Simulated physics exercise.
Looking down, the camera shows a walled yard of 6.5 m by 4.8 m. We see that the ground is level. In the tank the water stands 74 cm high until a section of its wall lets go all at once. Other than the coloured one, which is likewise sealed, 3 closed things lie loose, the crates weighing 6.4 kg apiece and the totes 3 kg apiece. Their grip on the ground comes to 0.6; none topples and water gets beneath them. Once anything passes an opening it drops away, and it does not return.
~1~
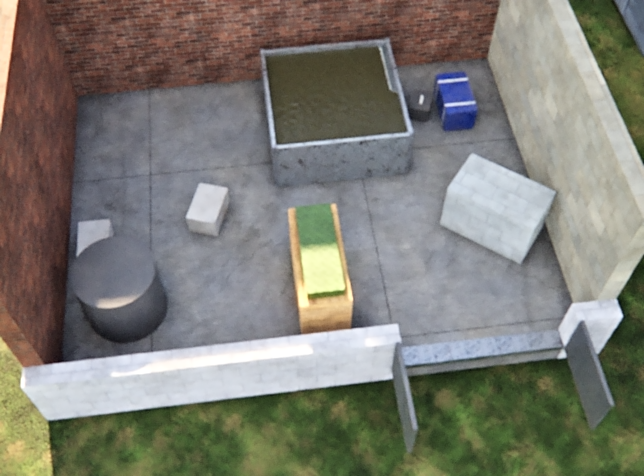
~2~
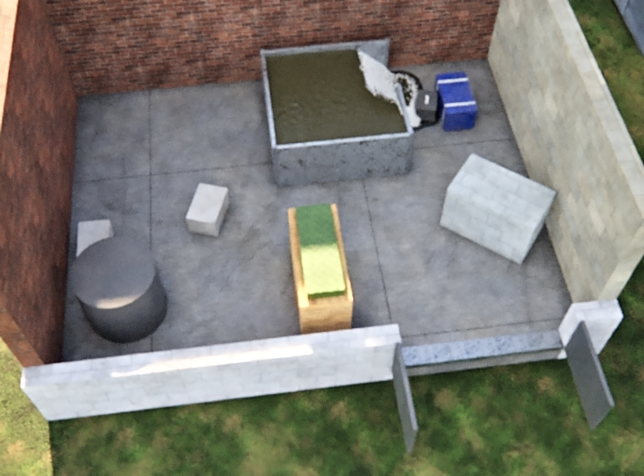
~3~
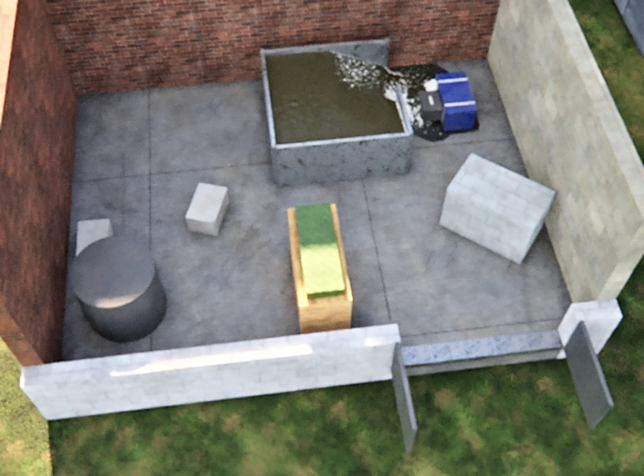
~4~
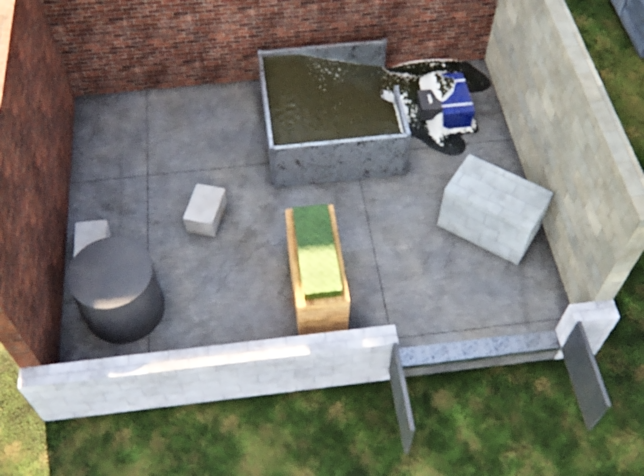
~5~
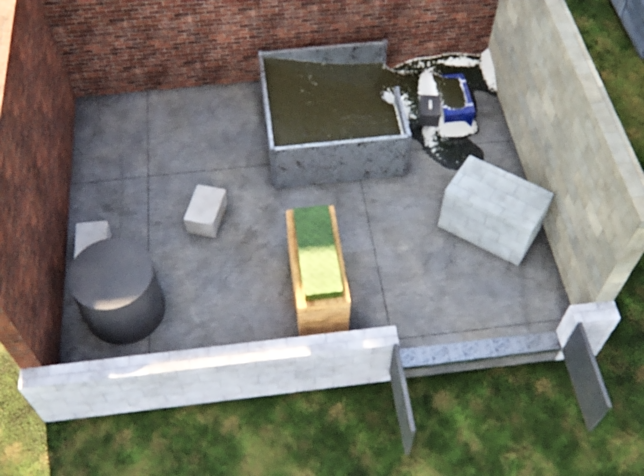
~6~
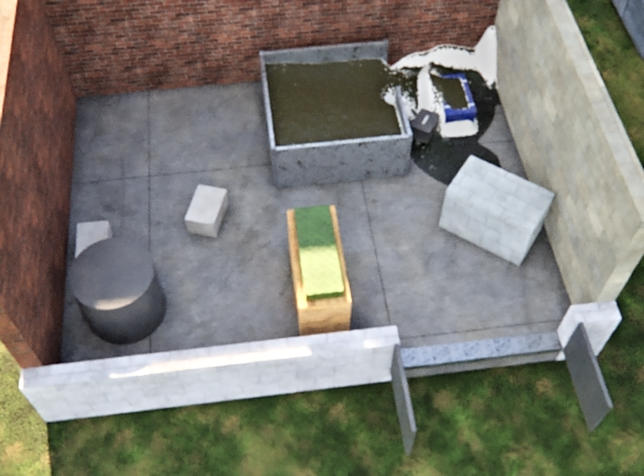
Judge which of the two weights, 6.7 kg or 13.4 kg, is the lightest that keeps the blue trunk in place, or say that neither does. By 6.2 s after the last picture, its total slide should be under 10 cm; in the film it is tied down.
Answer: Neither.
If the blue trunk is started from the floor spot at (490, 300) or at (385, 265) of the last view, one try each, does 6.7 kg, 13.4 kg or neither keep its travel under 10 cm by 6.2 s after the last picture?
One by one: Heavier mass alone; no mass suffices.
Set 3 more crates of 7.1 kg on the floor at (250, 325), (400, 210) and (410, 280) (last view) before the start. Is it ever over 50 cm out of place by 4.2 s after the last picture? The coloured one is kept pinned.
In order: Not as far, then farther, then farther.
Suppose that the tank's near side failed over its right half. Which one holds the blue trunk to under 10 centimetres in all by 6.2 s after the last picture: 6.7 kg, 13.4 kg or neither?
In that case, it takes the heavy one.
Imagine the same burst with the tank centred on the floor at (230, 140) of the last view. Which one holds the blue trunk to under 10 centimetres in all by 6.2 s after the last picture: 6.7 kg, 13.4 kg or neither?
Then the outcome is clear: Not even the heavier works.
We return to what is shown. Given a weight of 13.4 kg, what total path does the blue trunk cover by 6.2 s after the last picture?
The total path comes to around 550 cm.
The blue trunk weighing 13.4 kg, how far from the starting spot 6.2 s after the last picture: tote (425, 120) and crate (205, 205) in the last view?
Displacement: 400 cm, then 140 cm.
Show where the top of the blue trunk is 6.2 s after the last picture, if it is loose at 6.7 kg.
I'd put it at roughly (440, 126) in the last view.
Then, 0.6 s after the last picture the blue trunk would be 85 cm from its start with 6.7 kg and 87 cm from its start with 13.4 kg; 19 cm of water round it then.
Then, 2.3 s after the last picture the blue trunk would be 99 cm from its start with 6.7 kg and 100 cm from its start with 13.4 kg; 29 cm of water round it then.
Then, 4.2 s after the last picture the blue trunk would be 41 cm from its start with 6.7 kg and 43 cm from its start with 13.4 kg; 19 cm of water round it then.
Then, 6.2 s after the last picture the blue trunk would be 80 cm from its start with 6.7 kg and 64 cm from its start with 13.4 kg; 14 cm of water round it then.
